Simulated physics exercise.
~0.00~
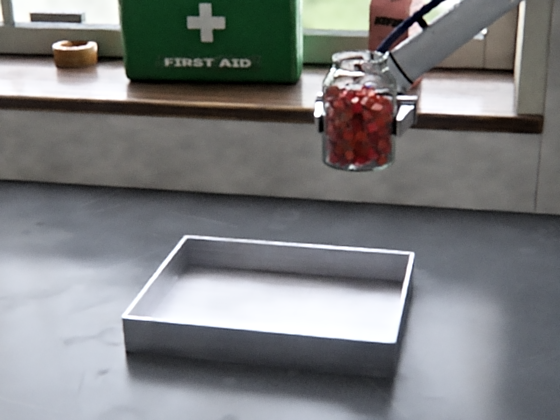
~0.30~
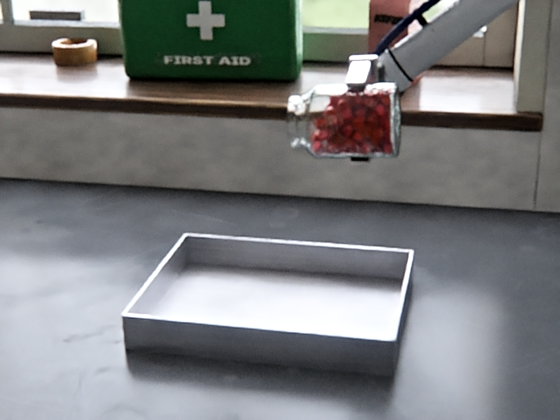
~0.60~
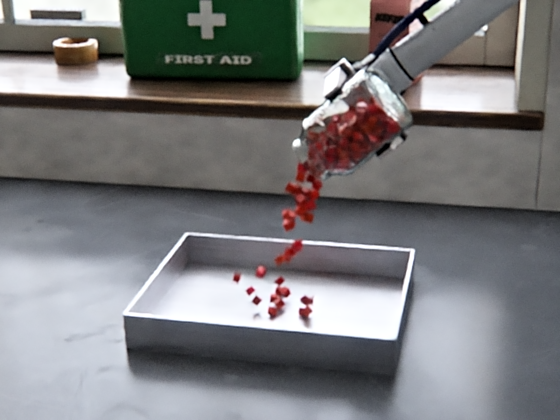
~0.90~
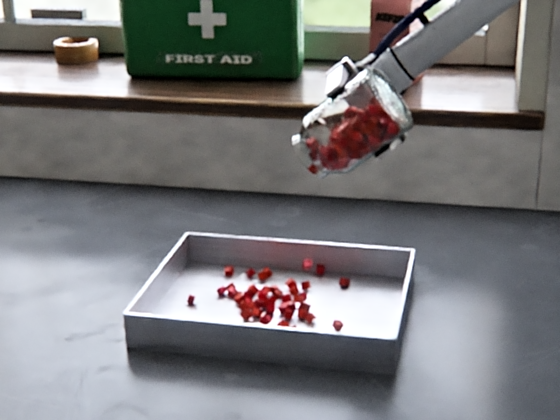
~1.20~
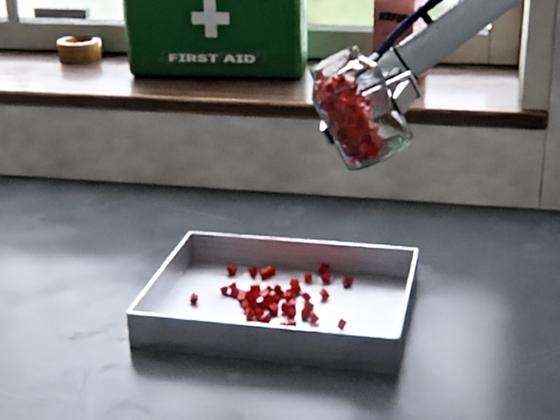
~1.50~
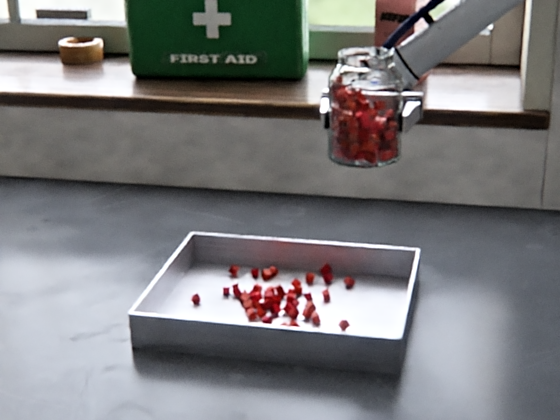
The clip shows a robot gripper tipping a clear jar of red vegetable dice above a shallow pale tray on a dark table, spilling some pieces into it, then turning the jar upright again with many dice still inside and a scattered cluster in the tray.
